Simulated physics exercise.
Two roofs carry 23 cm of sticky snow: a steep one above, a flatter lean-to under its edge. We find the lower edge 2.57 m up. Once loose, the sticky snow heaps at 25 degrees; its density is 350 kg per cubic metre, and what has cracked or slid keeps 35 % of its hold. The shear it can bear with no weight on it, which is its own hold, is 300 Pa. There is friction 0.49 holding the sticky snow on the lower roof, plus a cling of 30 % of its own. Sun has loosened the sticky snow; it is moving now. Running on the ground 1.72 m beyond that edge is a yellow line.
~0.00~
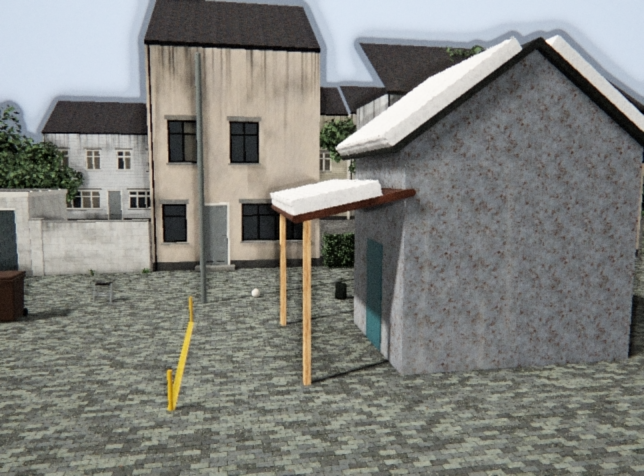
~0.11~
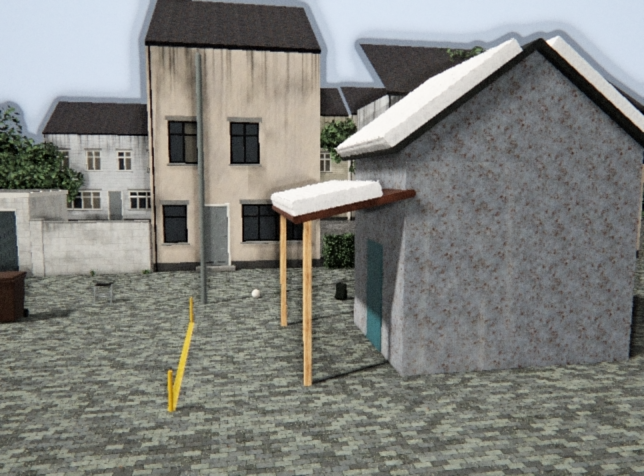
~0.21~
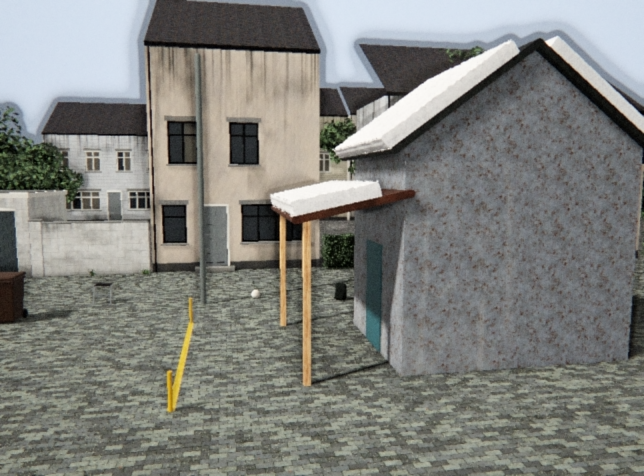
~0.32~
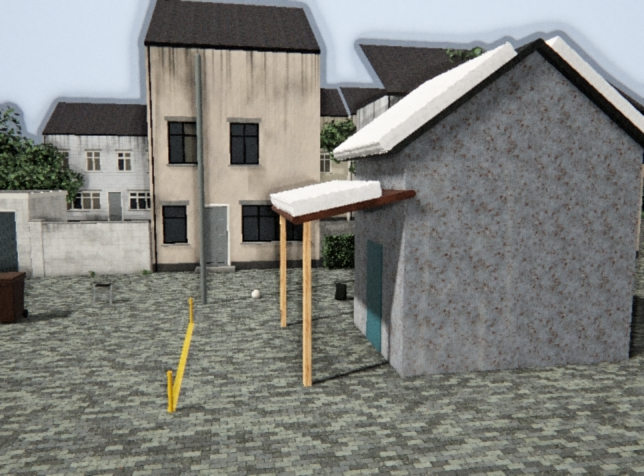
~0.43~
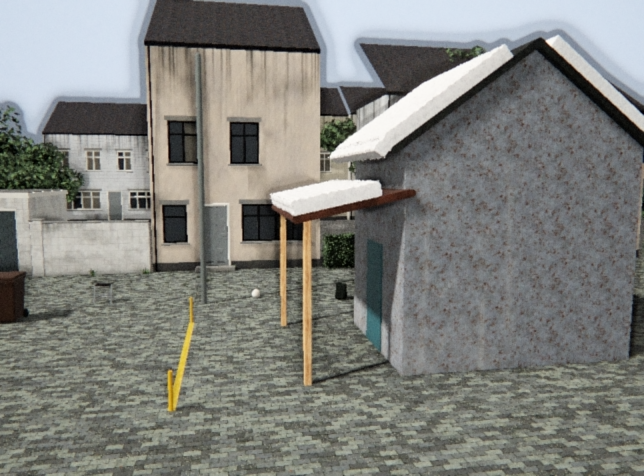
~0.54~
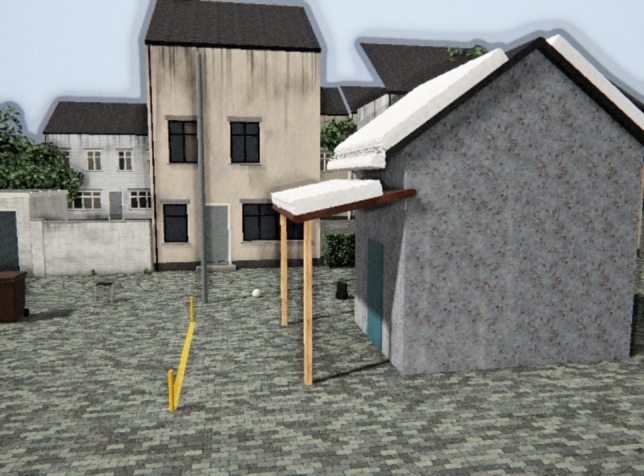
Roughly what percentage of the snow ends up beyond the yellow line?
Around 9 %.
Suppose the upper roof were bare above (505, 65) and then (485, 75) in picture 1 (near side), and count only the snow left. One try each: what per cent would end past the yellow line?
First try roughly 6 %, second roughly 2 %.
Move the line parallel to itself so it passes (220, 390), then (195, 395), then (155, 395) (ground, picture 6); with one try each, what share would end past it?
25 %, then 14 %, then 5 %.
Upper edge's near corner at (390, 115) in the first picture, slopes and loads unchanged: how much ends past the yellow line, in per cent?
Share past the line: About 30 %.
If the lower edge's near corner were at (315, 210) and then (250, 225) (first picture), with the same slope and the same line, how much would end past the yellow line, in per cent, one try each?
Try 1: Near 20 %; try 2: Near 1 %.
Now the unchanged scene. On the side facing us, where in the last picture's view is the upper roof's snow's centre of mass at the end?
You'll find it around (273, 294).
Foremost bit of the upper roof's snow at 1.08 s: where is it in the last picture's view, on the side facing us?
Close to pixel (333, 188).
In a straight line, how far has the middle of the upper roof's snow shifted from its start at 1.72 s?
It sits some 2.2 m from where it began.
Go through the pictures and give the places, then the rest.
Front end of the sticky snow at (390, 131), in the first frame.
Front end of the sticky snow at (390, 132), its middle shifted 1.1 cm, in the second frame.
Front end of the sticky snow at (387, 147), its middle shifted 4.5 cm, 2 % of it past the upper edge, in one piece, in the third frame.
Front end of the sticky snow at (384, 135), its middle shifted 10 cm, 4 % of it past the upper edge, in one piece, in the fourth frame.
Front end of the sticky snow at (380, 141), its middle shifted 18 cm, 7 % of it past the upper edge, cracking, in the fifth frame.
Front end of the sticky snow at (374, 157), its middle shifted 29 cm, 12 % of it past the upper edge, cracking, in the sixth frame.
By 1.08 s, none is below the lower edge and 0 % is past the line.
By 1.72 s, none is below the lower edge and 0 % is past the line.
By 2.36 s, 35 % is below the lower edge and 0 % is past the line.
By 3.00 s, 46 % is below the lower edge and 9 % is past the line.
By 4.00 s, at the end, 47 % is below the lower edge and 9 % is past the line.
